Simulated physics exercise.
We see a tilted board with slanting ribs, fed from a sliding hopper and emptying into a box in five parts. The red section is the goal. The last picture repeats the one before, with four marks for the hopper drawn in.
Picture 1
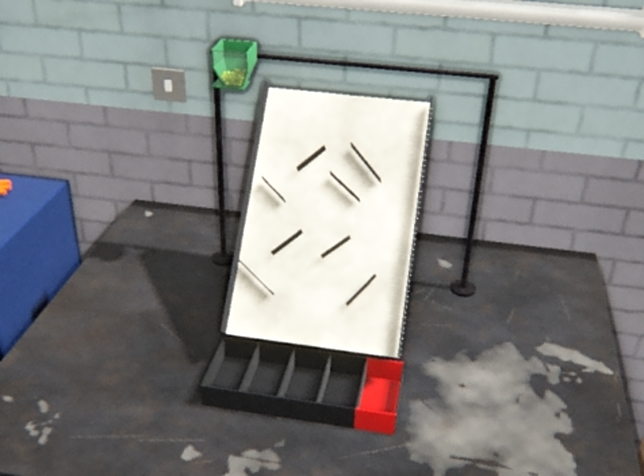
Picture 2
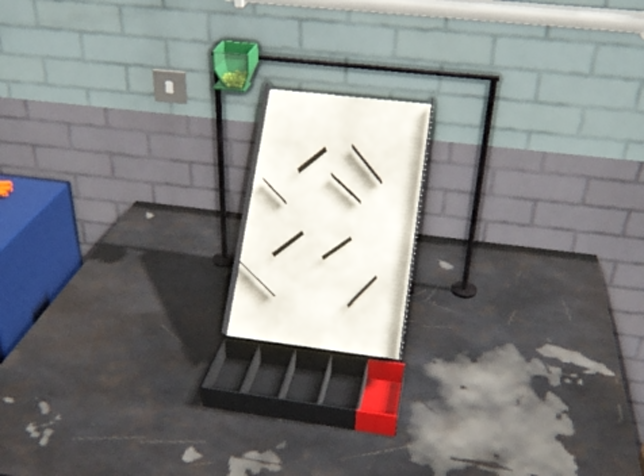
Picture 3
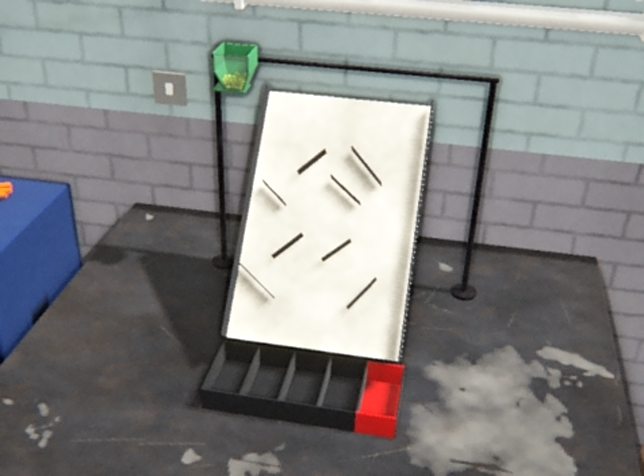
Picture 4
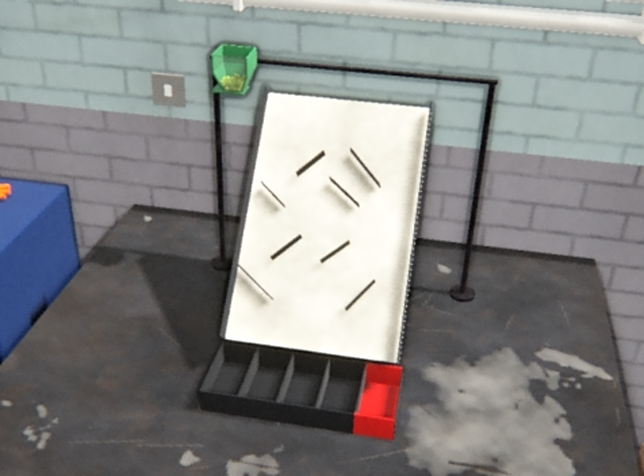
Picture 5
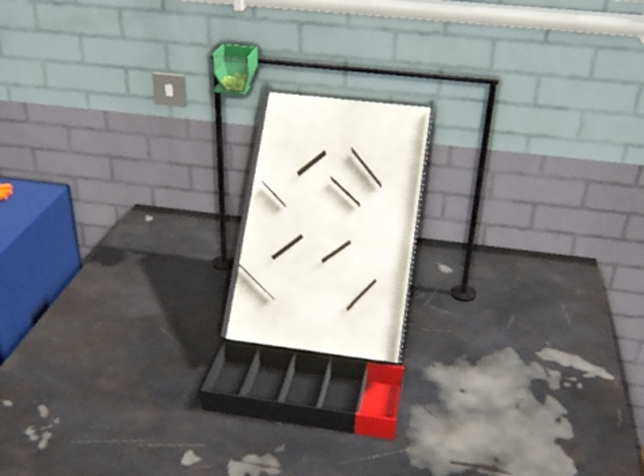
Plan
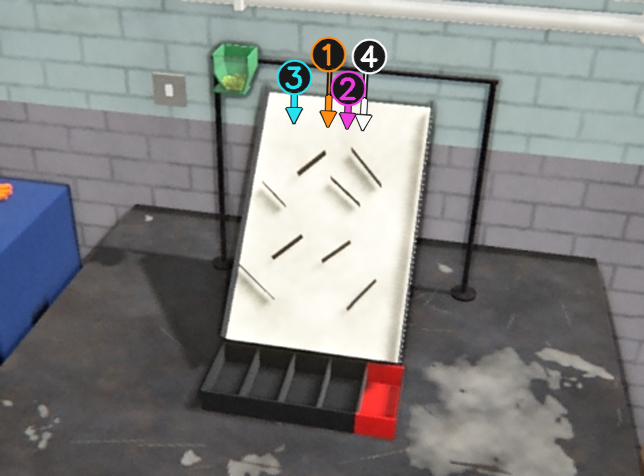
The green hopper stays still at the upper left above a tilted white ribbed board.
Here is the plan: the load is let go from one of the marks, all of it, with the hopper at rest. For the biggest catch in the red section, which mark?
Mark 4 does it best.
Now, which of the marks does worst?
Here it is mark 3.
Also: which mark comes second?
Mark 2.
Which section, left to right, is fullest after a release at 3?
The third from the left.
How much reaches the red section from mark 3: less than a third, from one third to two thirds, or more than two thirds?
It is less than a third.
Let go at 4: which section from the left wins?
The fifth.
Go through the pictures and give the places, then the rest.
In the first picture, hopper at (234, 77), dried peas, door shut.
In the second picture, ribs (297, 169) to (326, 147), (352, 144) to (381, 181), (263, 178) to (285, 201).
In the third picture, ribs (331, 175) to (360, 202), (271, 256) to (302, 233), (321, 259) to (350, 239).
In the fourth picture, ribs (237, 264) to (271, 298), (345, 309) to (375, 279).
In the fifth picture, red section at (375, 425), number 5 of 5 from the left.
On the marked copy, mark 1 meets the board at (328, 121); mark 2 meets the board at (347, 123); mark 3 meets the board at (294, 117); mark 4 meets the board at (362, 124).
If 1 is chosen, a small part in the red section, most in other sections, a small part outside the box.
If 2 is chosen, about a third in the red section, about a third in other sections, about a quarter outside the box.
If 3 is chosen, none in the red section, nearly all in other sections, a stray few outside the box.
If 4 is chosen, about two thirds in the red section, a small part in other sections, about a quarter outside the box.
